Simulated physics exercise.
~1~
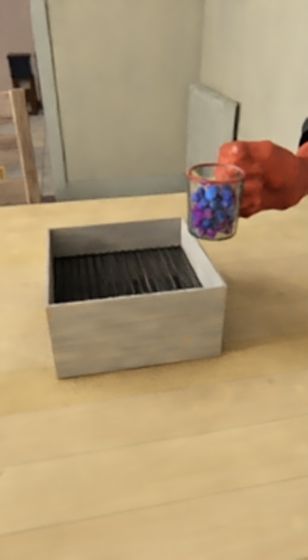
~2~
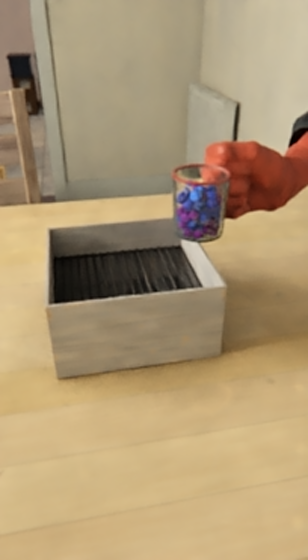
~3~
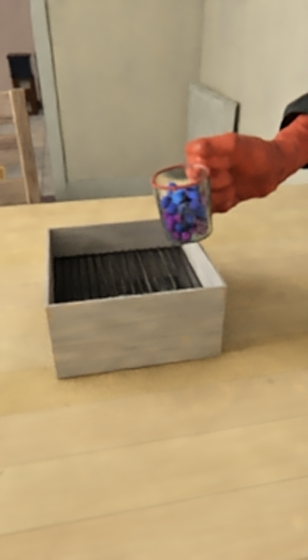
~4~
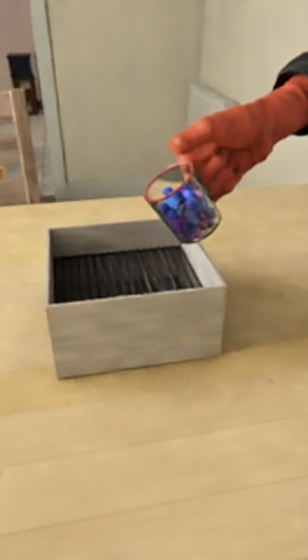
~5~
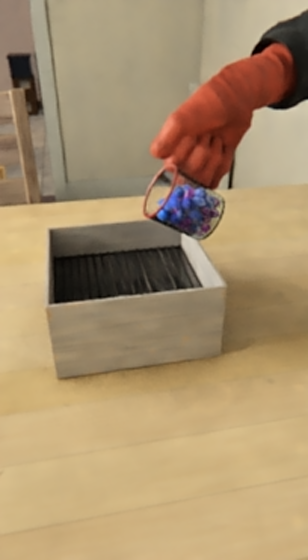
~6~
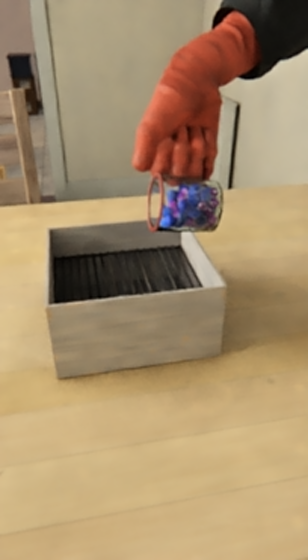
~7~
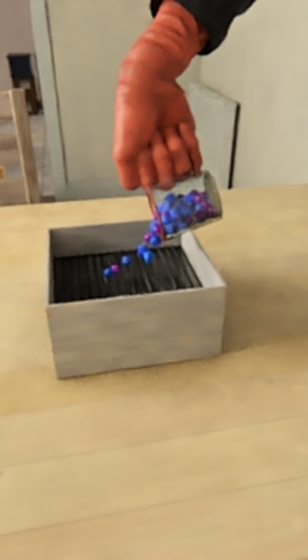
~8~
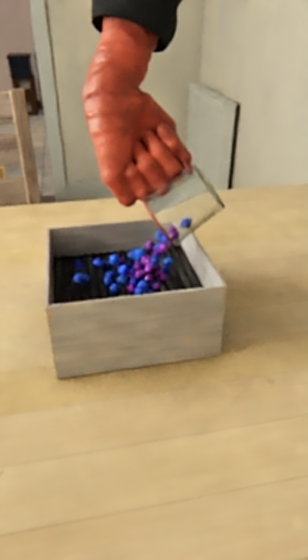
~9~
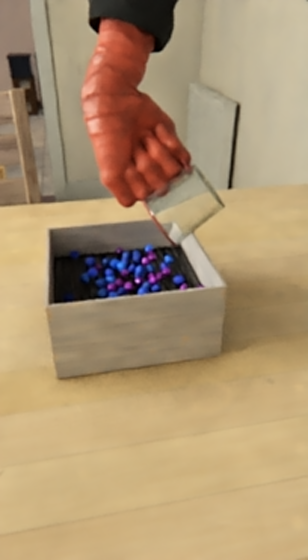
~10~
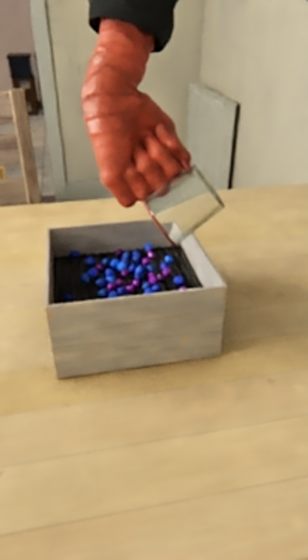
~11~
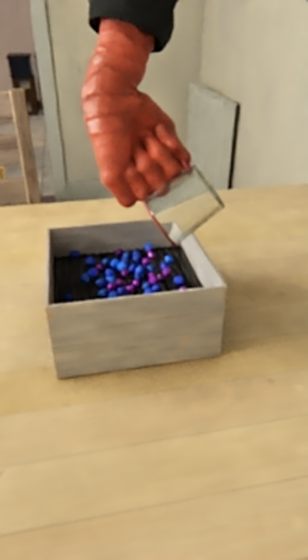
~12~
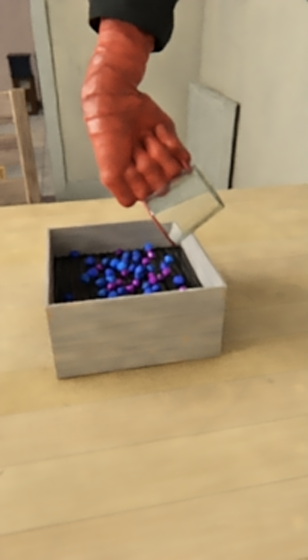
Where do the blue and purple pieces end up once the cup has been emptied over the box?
Both the blue and the purple pieces come to rest on top of the dark wires, and neither colour drops through into the box below.
